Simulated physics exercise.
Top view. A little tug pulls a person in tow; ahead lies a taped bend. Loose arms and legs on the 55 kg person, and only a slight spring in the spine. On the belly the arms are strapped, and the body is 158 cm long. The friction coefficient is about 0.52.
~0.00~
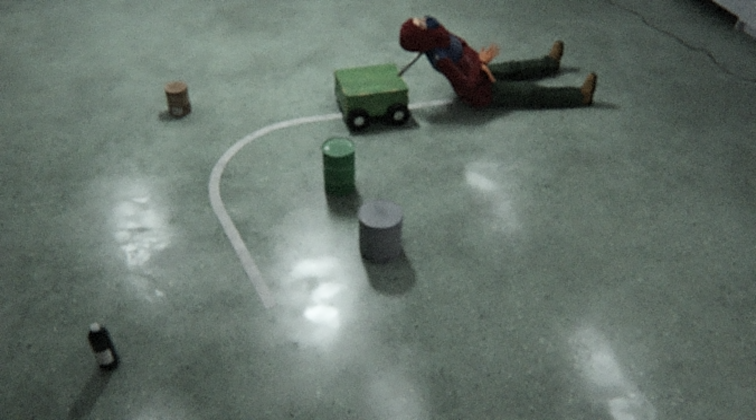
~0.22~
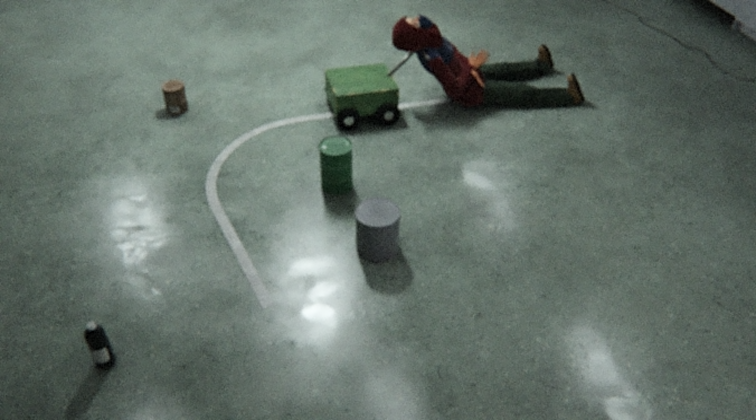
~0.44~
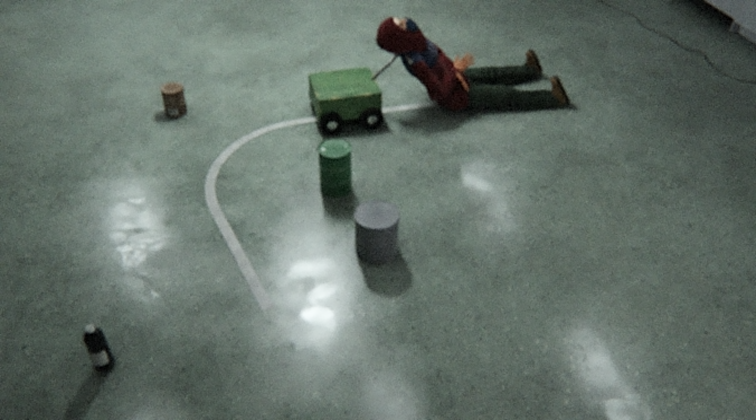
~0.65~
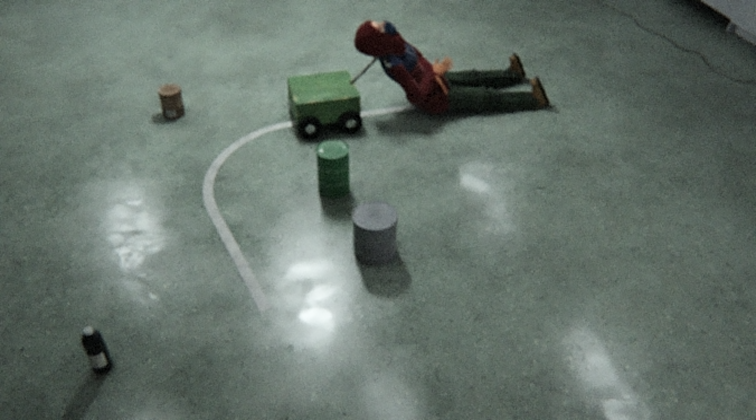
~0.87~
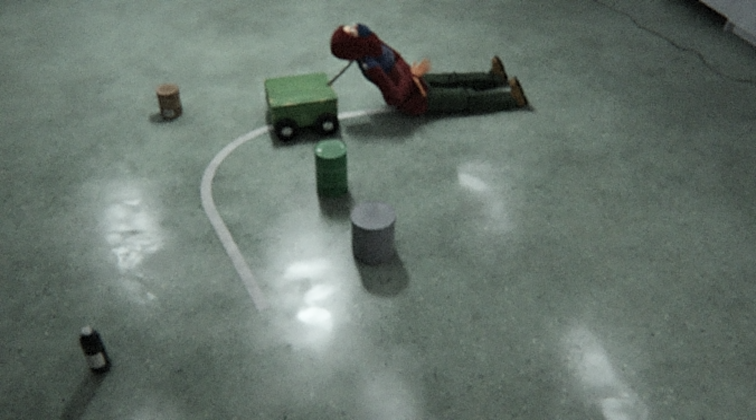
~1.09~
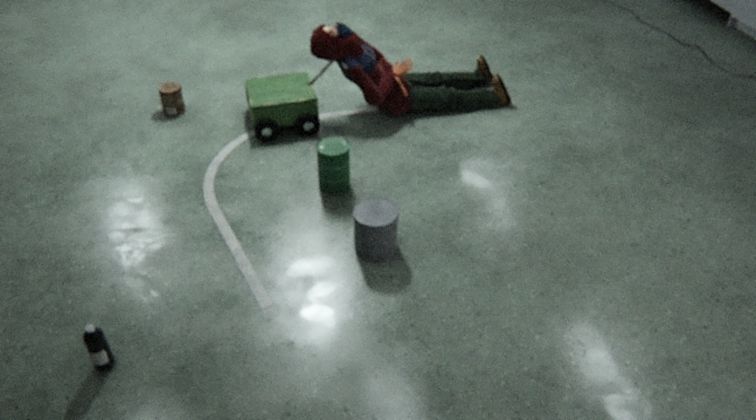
A small green cart tows a reclining figure in red leftward along the taped line.
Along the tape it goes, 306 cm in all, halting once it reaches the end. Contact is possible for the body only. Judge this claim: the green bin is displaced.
The claim is false.
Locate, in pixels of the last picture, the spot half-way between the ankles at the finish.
Close to pixel (260, 178).
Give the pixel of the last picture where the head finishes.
It ends up around (272, 240), more or less.
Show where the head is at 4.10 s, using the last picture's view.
Near pixel (239, 192).
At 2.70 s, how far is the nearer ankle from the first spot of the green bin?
Distance: Approx. 80 cm.
After 2.00 s the green bin is where it stood, near (334, 166) in the last picture's view; the brown can where it stood; the nearer ankle is 102 cm from that spot.
After 2.70 s the green bin is where it stood, near (334, 166) in the last picture's view; the nearer ankle is 80 cm from that spot.
After 3.40 s the green bin is where it stood, near (334, 166) in the last picture's view; the brown can where it stood; the nearer ankle is 67 cm from that spot.
After 4.10 s the green bin is where it stood, near (334, 166) in the last picture's view; the nearer ankle is 46 cm from that spot.
After 4.9 s, green bin stays put; brown can stays put; black bottle stays put; grey bucket stays put.
